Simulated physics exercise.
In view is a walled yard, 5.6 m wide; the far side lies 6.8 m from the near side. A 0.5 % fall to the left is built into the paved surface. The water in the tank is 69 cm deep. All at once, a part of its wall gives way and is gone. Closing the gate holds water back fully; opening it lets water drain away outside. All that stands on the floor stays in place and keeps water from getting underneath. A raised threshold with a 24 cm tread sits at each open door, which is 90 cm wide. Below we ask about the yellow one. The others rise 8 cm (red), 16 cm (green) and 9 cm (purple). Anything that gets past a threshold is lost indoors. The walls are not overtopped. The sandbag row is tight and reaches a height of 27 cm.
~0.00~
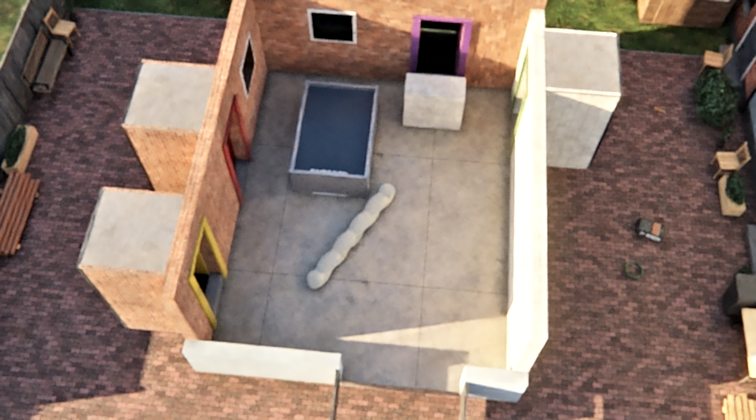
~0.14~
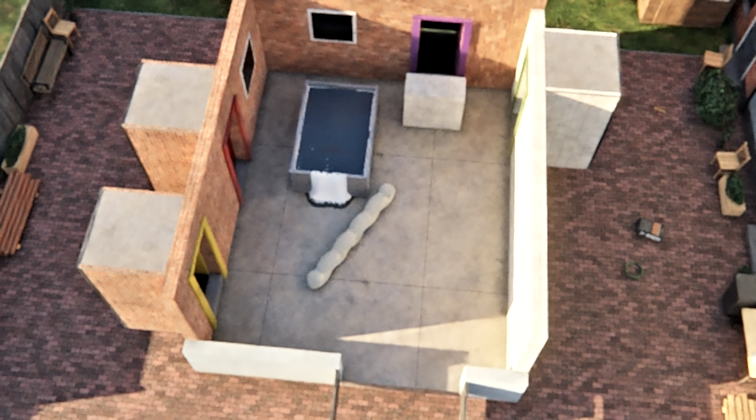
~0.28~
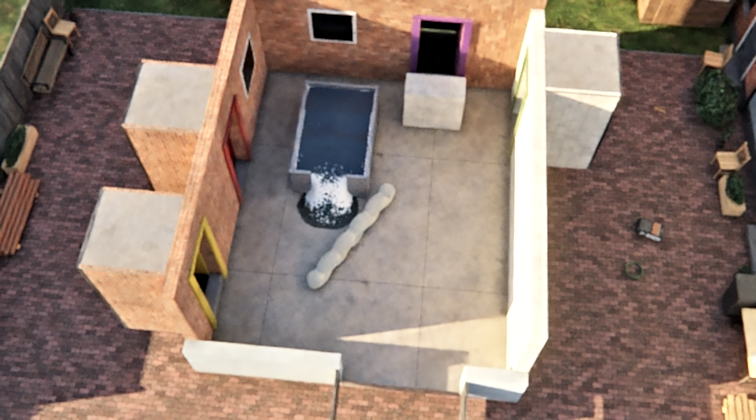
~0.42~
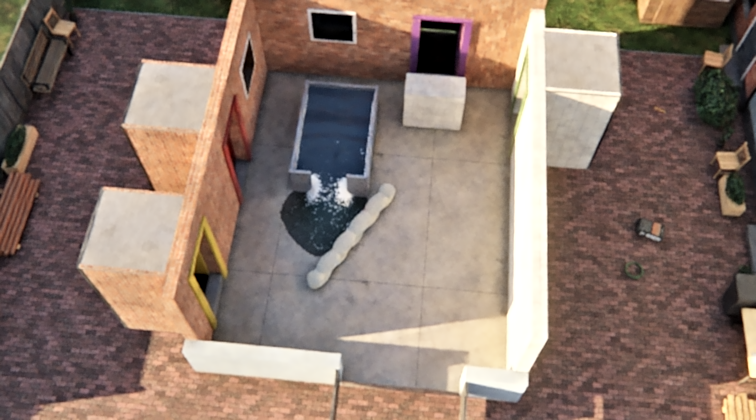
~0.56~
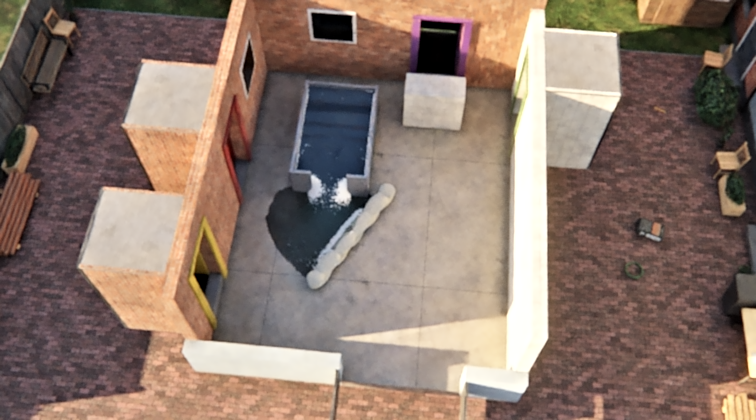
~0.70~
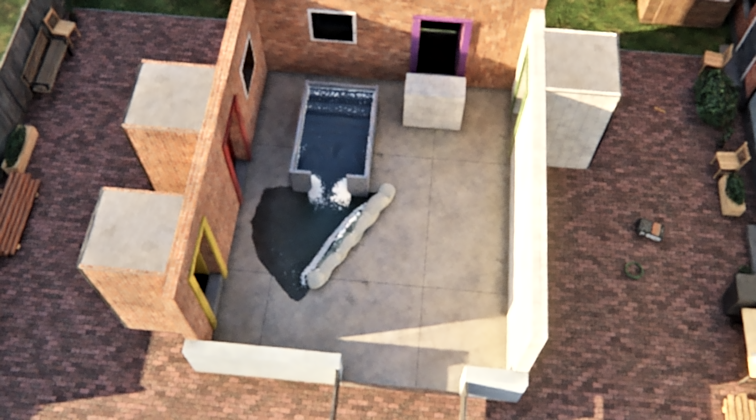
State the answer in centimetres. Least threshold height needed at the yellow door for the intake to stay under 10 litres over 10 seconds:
28 cm or so.
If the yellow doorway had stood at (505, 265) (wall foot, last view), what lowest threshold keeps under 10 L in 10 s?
Roughly 6.0 cm, give or take.
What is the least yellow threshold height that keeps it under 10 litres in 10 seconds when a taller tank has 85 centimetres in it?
Then a height close to 34 cm.
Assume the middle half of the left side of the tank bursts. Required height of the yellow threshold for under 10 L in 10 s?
Then it needs around 6.5 cm.
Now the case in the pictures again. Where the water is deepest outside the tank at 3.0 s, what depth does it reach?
Max depth: Around 37 cm.
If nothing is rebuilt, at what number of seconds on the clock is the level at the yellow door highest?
Near 2.0 s.
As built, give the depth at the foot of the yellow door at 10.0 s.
Depth: Near 11.5 cm.
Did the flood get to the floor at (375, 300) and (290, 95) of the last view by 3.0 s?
First soaked, then untouched.
After 1.4 s water covers 20 % of the floor, deepest (36 cm) near (340, 237); 8 cm at the yellow door, 0 litres in over its 26 cm threshold.
After 3.0 s water covers 25 % of the floor, deepest (37 cm) near (209, 355); 30 cm at the yellow door, 10 litres in over its 26 cm threshold.
After 10.0 s water covers 95 % of the floor, deepest (12 cm) near (209, 355); 11 cm at the yellow door, 18 litres in over its 26 cm threshold.
At the yellow door as built, the water arrived by 1.3 s and peaked near 31 cm at 2.0 s.
With a threshold of 22 cm, 52 litres would have come in within the 10 s; with 30 cm, 3 litres. So under 10 litres takes about 28 cm.
